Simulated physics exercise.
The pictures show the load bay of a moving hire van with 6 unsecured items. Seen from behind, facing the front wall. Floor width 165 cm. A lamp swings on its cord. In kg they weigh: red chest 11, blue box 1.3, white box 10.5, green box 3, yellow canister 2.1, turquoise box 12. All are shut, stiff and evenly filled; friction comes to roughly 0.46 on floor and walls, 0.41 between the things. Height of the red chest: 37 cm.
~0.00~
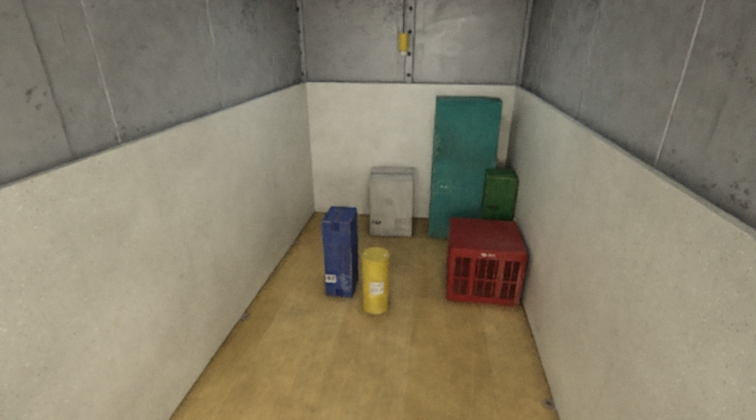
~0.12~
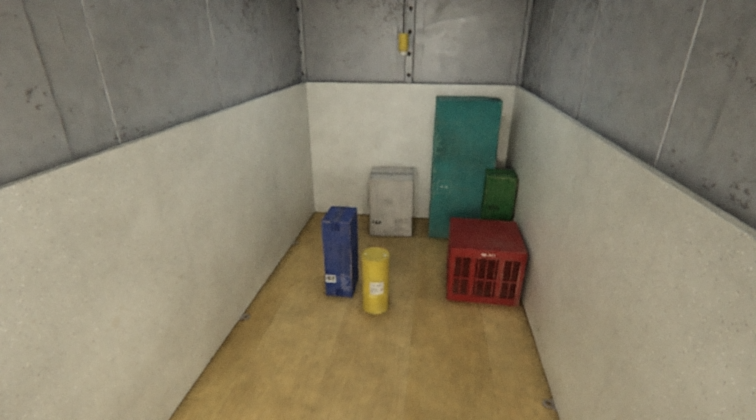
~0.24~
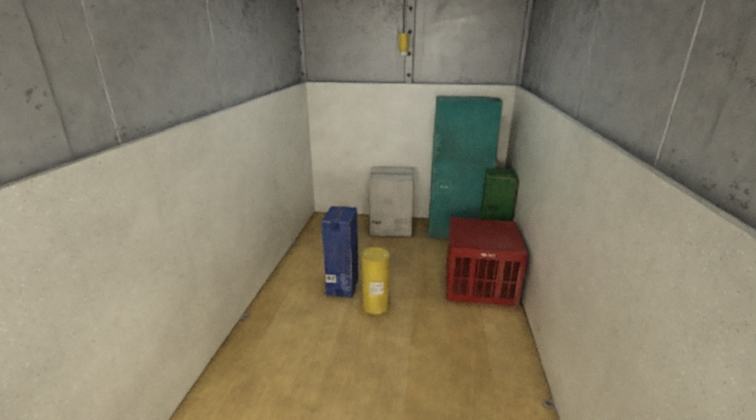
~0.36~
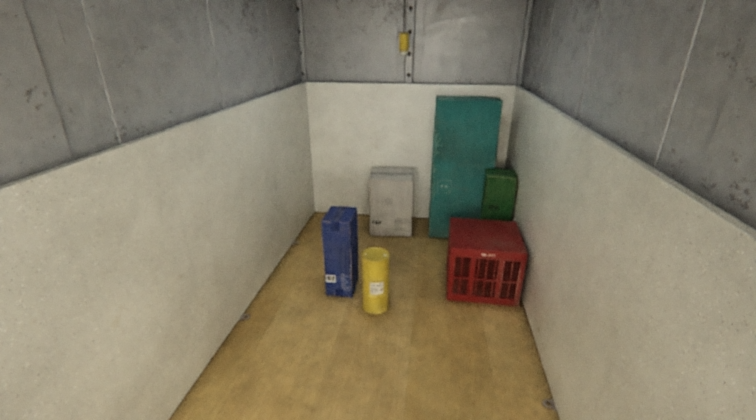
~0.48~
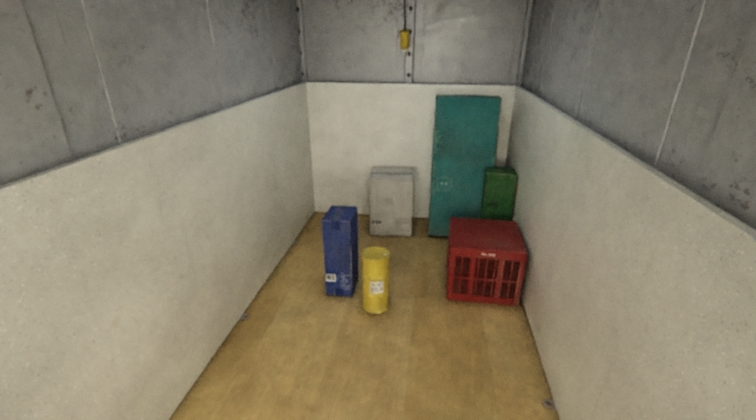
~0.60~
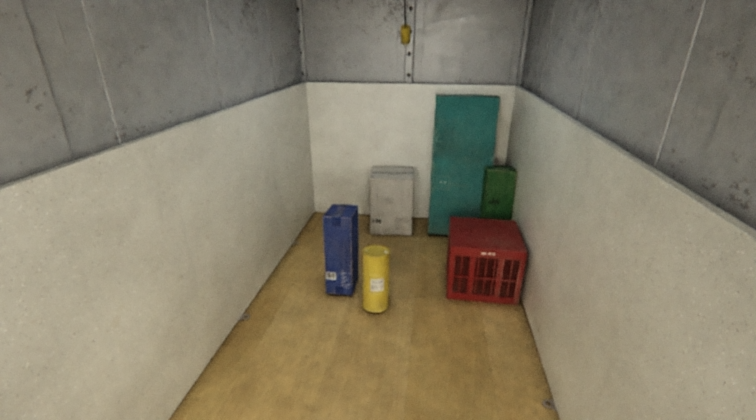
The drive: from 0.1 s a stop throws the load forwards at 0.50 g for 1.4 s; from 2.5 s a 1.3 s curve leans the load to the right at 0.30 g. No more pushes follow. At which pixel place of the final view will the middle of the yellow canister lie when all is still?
The yellow canister comes to rest near (437, 242).
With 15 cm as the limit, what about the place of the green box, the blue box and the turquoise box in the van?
The green box holds its spot; the blue box ends elsewhere; the turquoise box keeps its place.
Around 0.90 s, load feels 0.50 g forwards; yellow canister at 44° to upright near (379, 267); blue box at 29° to upright; green box at 7° to upright.
Around 1.10 s, load feels 0.50 g forwards; yellow canister on its side near (383, 263); blue box on its side; green box at 7° to upright.
Around 1.40 s, load feels 0.21 g forwards; yellow canister on its side near (388, 244); blue box on its side; red chest shifted 24 cm.
Around 3.00 s, load feels 0.30 g right; yellow canister on its side near (405, 240); blue box on its side; red chest shifted 24 cm.
Finally (4.3 s), on their side or leaning hard in the van, blue box and yellow canister; not toppled but over 15 cm from the start, red chest; the other 3 still in place (within 15 cm). In the last view, yellow canister near (437, 242).
